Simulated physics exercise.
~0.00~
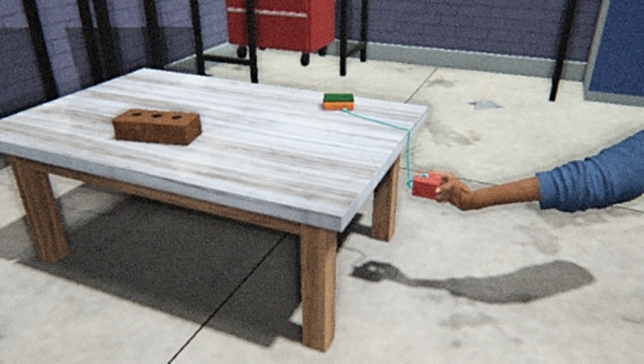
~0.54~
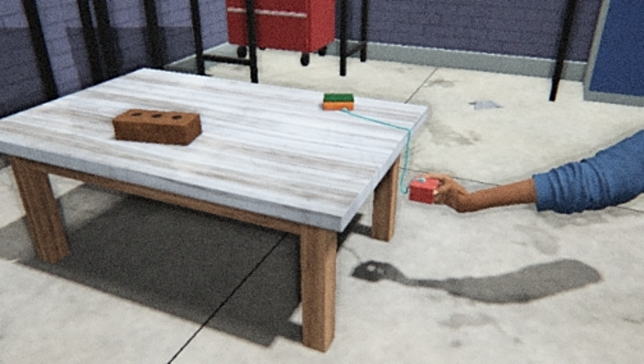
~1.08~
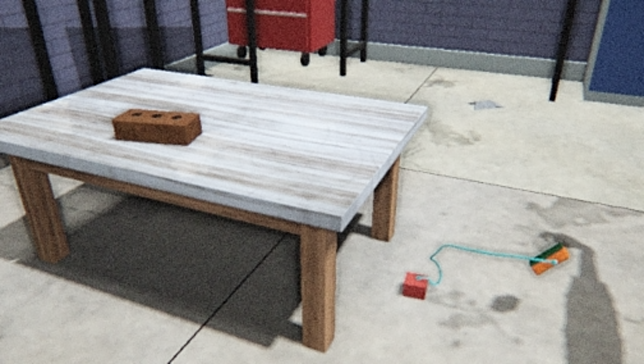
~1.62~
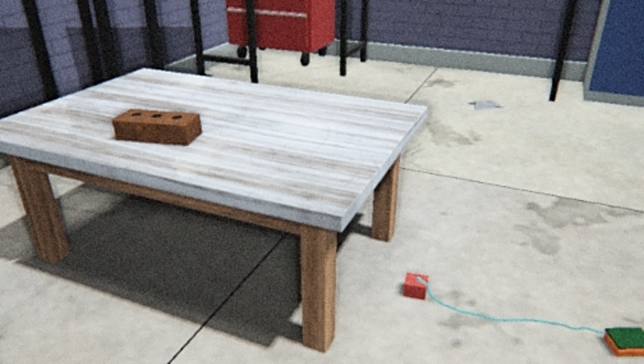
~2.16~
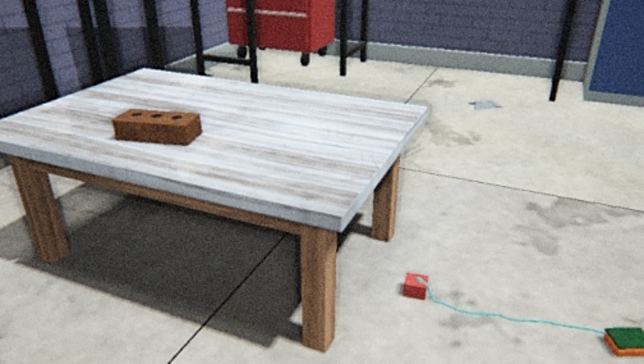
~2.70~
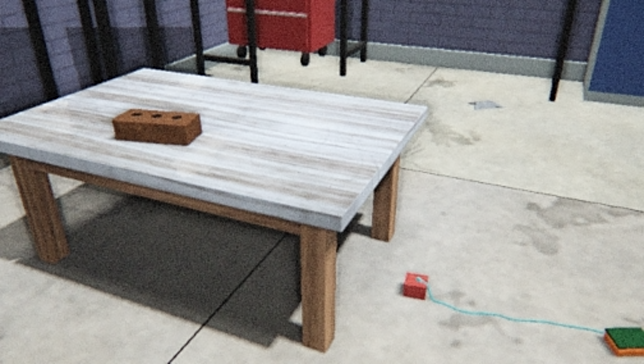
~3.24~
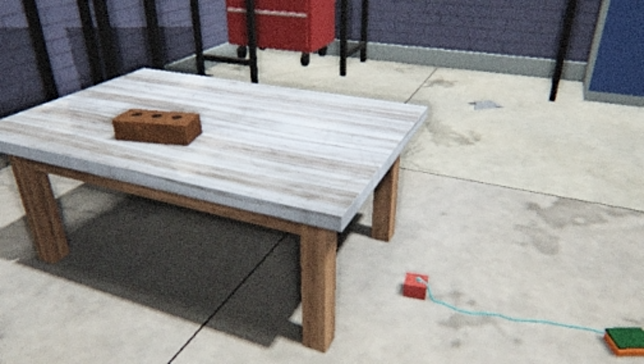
On a pale wooden workbench sat a brick and a green and orange sponge tied by string to a red block held off the end; the hand let go, the block dropped, and the sponge was dragged off onto the floor while the brick stayed put.
